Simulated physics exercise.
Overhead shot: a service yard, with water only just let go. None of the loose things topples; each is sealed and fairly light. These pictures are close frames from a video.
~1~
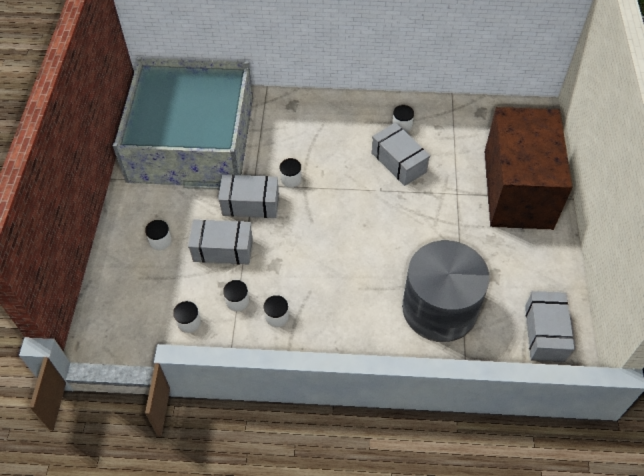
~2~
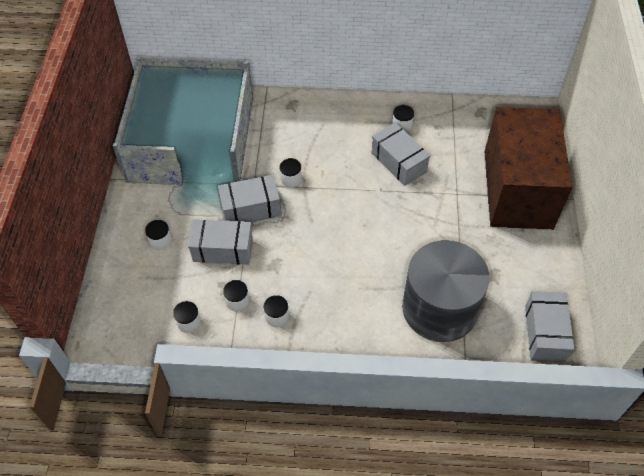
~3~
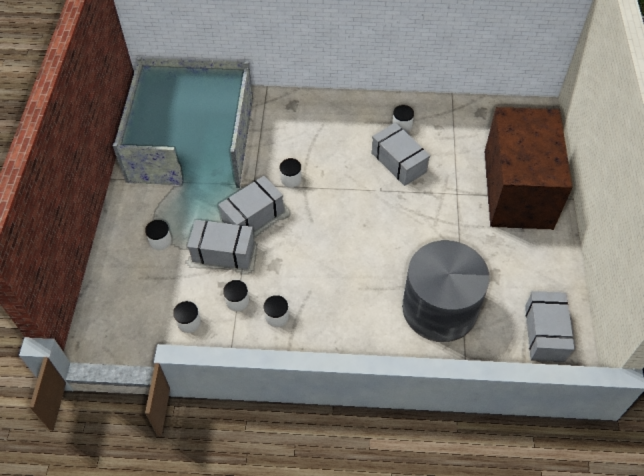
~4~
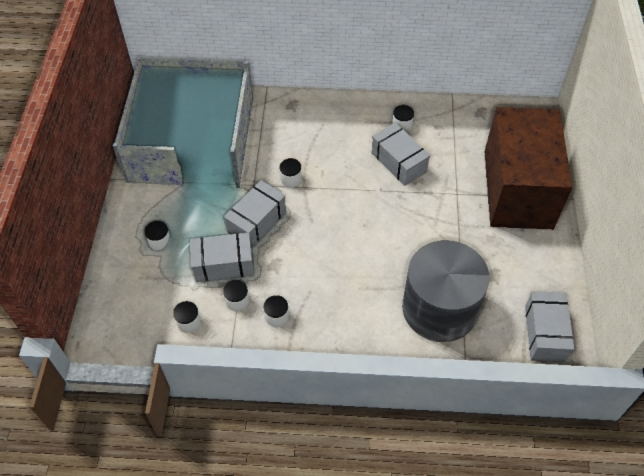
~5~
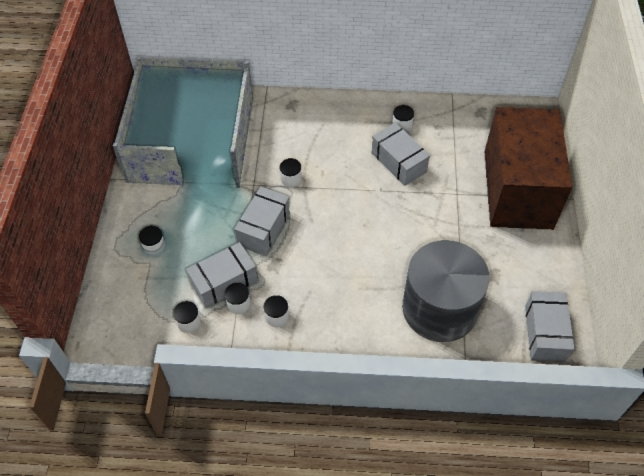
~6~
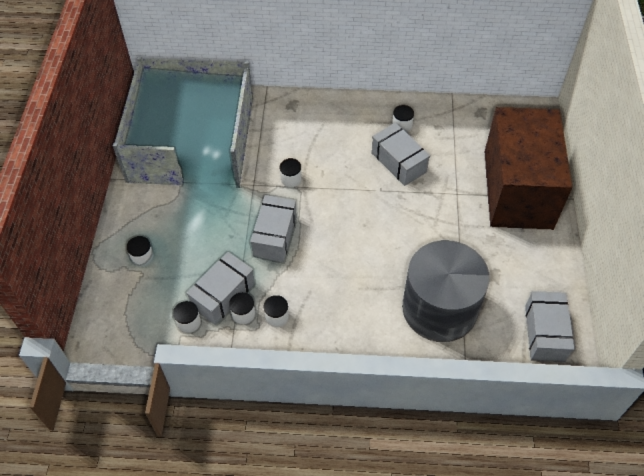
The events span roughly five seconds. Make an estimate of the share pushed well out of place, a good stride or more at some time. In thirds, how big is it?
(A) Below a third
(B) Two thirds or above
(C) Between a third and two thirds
(B) Two thirds or above.
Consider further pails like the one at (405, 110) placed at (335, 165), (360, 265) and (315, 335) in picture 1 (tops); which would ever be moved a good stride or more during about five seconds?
Taking them one at a time: Falls short; goes the distance; goes the distance.
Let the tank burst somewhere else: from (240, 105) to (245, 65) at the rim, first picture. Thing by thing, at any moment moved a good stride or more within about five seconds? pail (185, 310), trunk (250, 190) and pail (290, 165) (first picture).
In that order: Never so far, never so far, less than that.
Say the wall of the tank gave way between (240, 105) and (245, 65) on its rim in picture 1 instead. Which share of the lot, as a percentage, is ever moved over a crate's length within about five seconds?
By my reckoning, around 20 percent.
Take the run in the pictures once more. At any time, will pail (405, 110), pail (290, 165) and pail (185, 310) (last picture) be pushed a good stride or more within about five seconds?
Object by object as listed: Falls short, falls short and travels that far.
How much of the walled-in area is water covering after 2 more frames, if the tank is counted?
My figure is about 30 percent.
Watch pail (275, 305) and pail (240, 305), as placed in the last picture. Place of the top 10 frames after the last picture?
(428, 339) and (348, 346), about.
A moment on, 4 of 10 are well off their spots; 1 afloat.
Next, 6 of 10 are well off their spots; 3 afloat.
Later, 7 of 10 are well off their spots; 1 afloat.
In the end, 7 of 10 are well off their spots, and 7 have been at some point; 2 afloat.
